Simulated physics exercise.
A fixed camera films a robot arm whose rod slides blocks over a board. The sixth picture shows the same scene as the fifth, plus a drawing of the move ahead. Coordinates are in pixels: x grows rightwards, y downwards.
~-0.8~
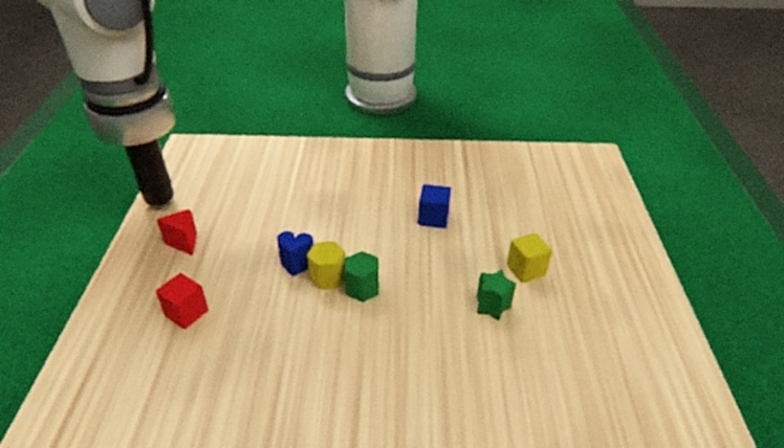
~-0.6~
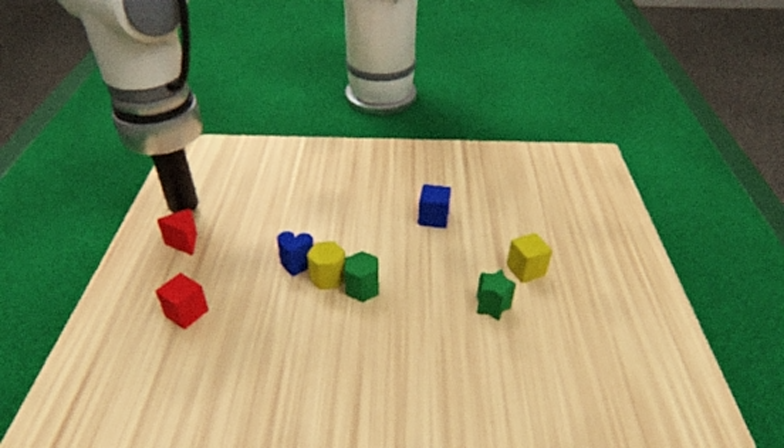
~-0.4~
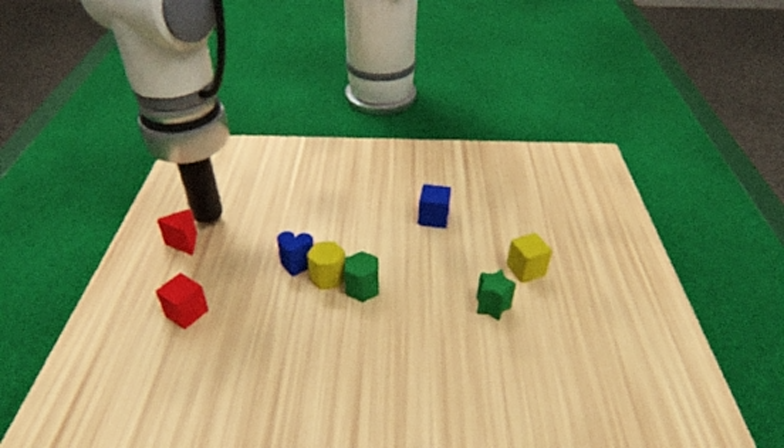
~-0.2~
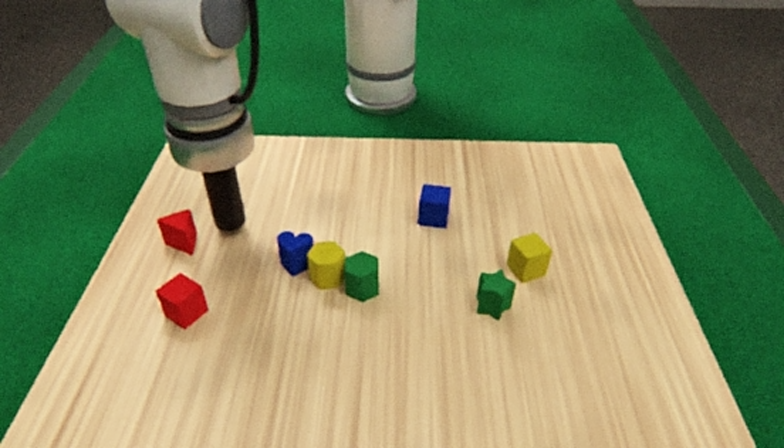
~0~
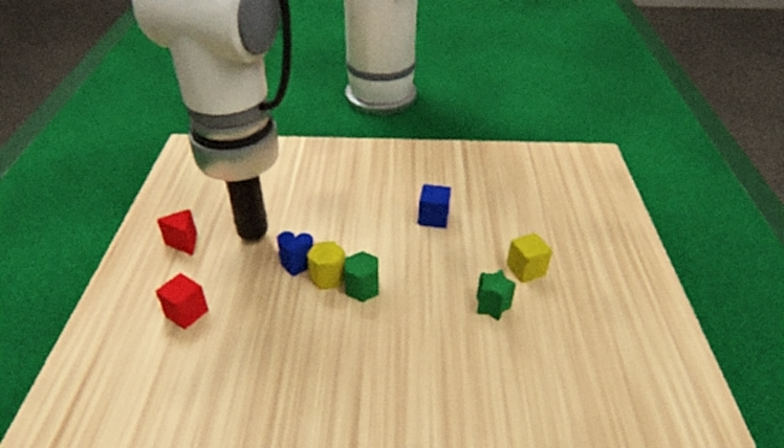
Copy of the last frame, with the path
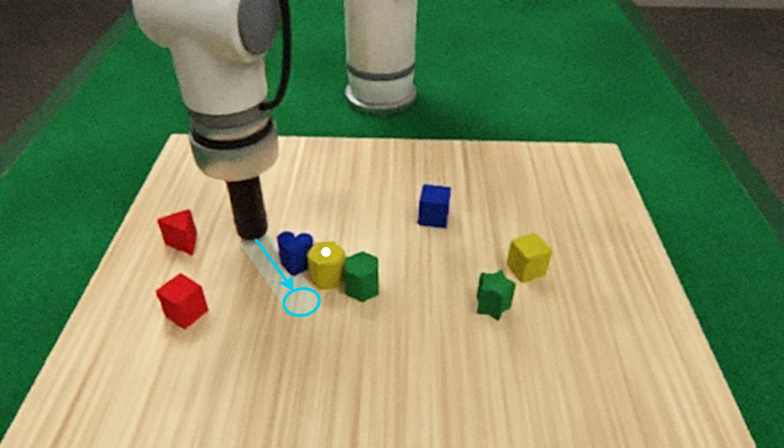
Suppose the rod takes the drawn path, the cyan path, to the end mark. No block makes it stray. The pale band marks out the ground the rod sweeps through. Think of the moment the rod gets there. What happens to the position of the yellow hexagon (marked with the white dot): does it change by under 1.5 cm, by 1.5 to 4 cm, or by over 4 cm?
It moves a fair bit, 1.5 to 4 cm.
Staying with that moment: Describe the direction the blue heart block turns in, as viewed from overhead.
Viewed from above, counterclockwise.
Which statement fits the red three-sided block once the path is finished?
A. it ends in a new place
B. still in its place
My pick is B.
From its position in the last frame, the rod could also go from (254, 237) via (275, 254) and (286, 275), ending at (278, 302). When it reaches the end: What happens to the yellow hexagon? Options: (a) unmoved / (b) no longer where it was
My answer is option b.
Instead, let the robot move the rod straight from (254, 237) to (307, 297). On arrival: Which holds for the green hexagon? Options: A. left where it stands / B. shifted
B.
The drawn path runs in a line from (254, 237) to (302, 302); the dot is on the yellow hexagon.
What follows on the original path. One third of the way, rod at (268, 250); blue heart block at (297, 241).
Two thirds of the way, rod at (284, 272); blue heart block at (318, 251), turned 55° anticlockwise; yellow hexagon at (350, 253); green hexagon at (380, 266), turned 25° clockwise.
At the end, rod at (301, 295); red three-sided block not moved; blue heart block at (323, 257), turned 120° anticlockwise; yellow hexagon at (357, 250), turned 15° clockwise; green hexagon at (383, 266), turned 30° clockwise.
